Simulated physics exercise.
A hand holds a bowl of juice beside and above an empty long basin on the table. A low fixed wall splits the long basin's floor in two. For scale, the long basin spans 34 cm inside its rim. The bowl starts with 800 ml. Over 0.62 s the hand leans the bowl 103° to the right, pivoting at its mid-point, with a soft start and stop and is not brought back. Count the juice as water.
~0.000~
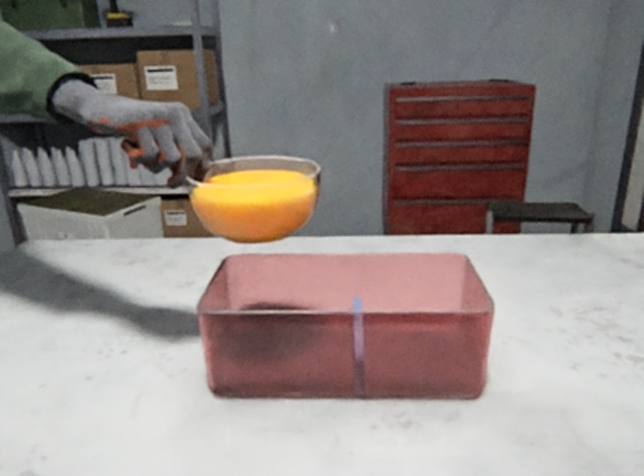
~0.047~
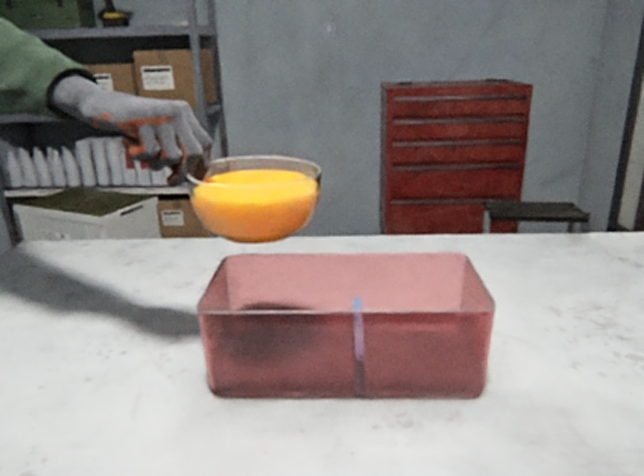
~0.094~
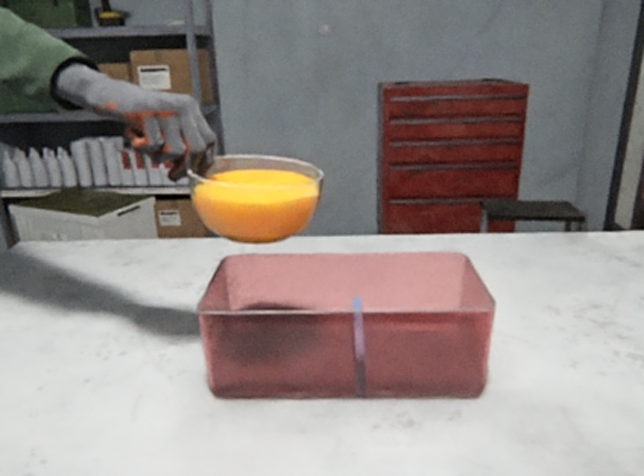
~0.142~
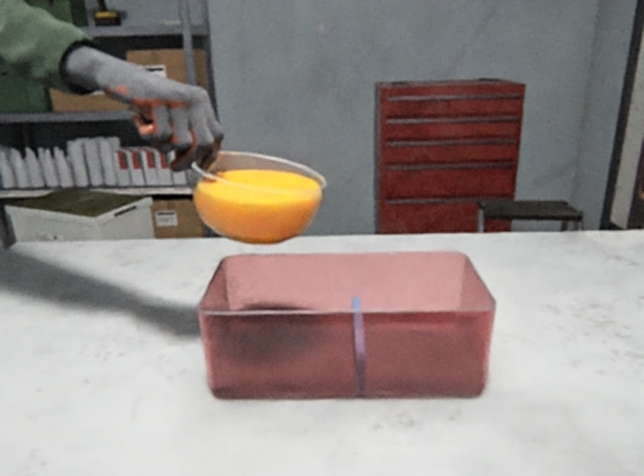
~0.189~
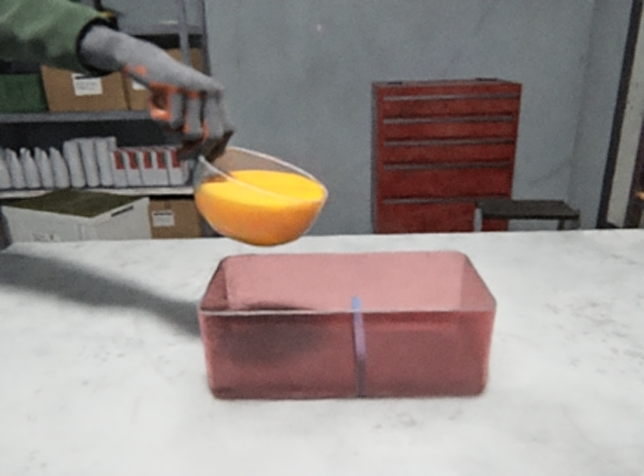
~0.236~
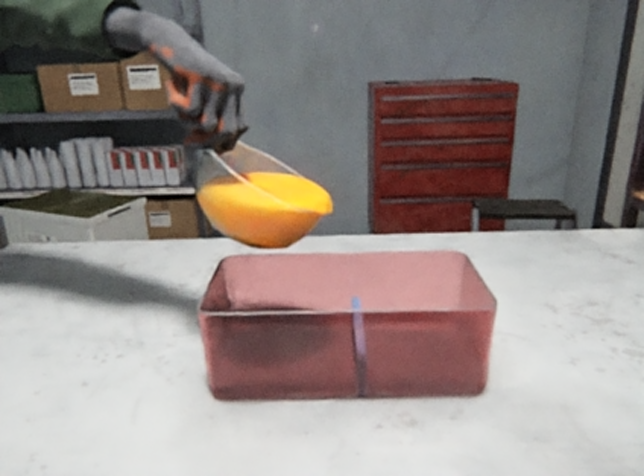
The video shows a gloved hand holding a clear bowl of orange liquid above a reddish rectangular basin on a white table, then steadily tilting the bowl to the right until the liquid reaches its right rim.
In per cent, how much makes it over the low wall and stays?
The far part has some 43 per cent.
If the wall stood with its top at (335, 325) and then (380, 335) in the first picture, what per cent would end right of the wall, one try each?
In turn about 75 and 20 per cent.
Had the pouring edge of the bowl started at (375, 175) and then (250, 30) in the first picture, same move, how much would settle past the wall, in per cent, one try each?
First 90, then 10 per cent.
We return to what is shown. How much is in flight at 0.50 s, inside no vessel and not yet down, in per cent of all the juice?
About 28 per cent.
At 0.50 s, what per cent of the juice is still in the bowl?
Some 20 per cent.
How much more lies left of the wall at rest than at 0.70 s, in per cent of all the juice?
About 6 per cent.
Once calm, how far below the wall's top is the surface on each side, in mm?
Some 34 mm on the left and 34 mm on the right.
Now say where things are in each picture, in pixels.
In the first picture, it leans 0°; its right rim is at (319, 171); the juice meets the walls at (195, 185) and (317, 182); the long basin's rim runs from (212, 281) to (480, 280); the wall's top is at (358, 326).
In the second picture, it leans 1°; its right rim is at (320, 172); the juice meets the walls at (196, 184) and (318, 183).
In the third picture, it leans 6°; its right rim is at (322, 177); the juice meets the walls at (196, 183) and (319, 185).
In the fourth picture, it leans 13°; its right rim is at (324, 185); the juice meets the walls at (197, 181) and (322, 187).
In the fifth picture, it leans 22°; its right rim is at (326, 196); the juice meets the walls at (199, 181) and (325, 189).
In the sixth picture, it leans 33°; its right rim is at (325, 208); the juice meets the walls at (201, 183) and (324, 198); 4 per cent is over the edge.
After 0.50 s the tilt is 94° and 20 per cent is still to pour, 19 is left of the wall and 33 right of it.
After 0.70 s the tilt is 103° and 2 per cent is still to pour, 49 is left of the wall and 44 right of it.
After 0.90 s the tilt is 103° and 0 per cent is still to pour, 55 is left of the wall and 43 right of it.
After 1.12 s the tilt is 103° and 0 per cent is still to pour, 55 is left of the wall and 43 right of it.
In the end 55 per cent lies left of the wall, 43 right of it and 2 outside.
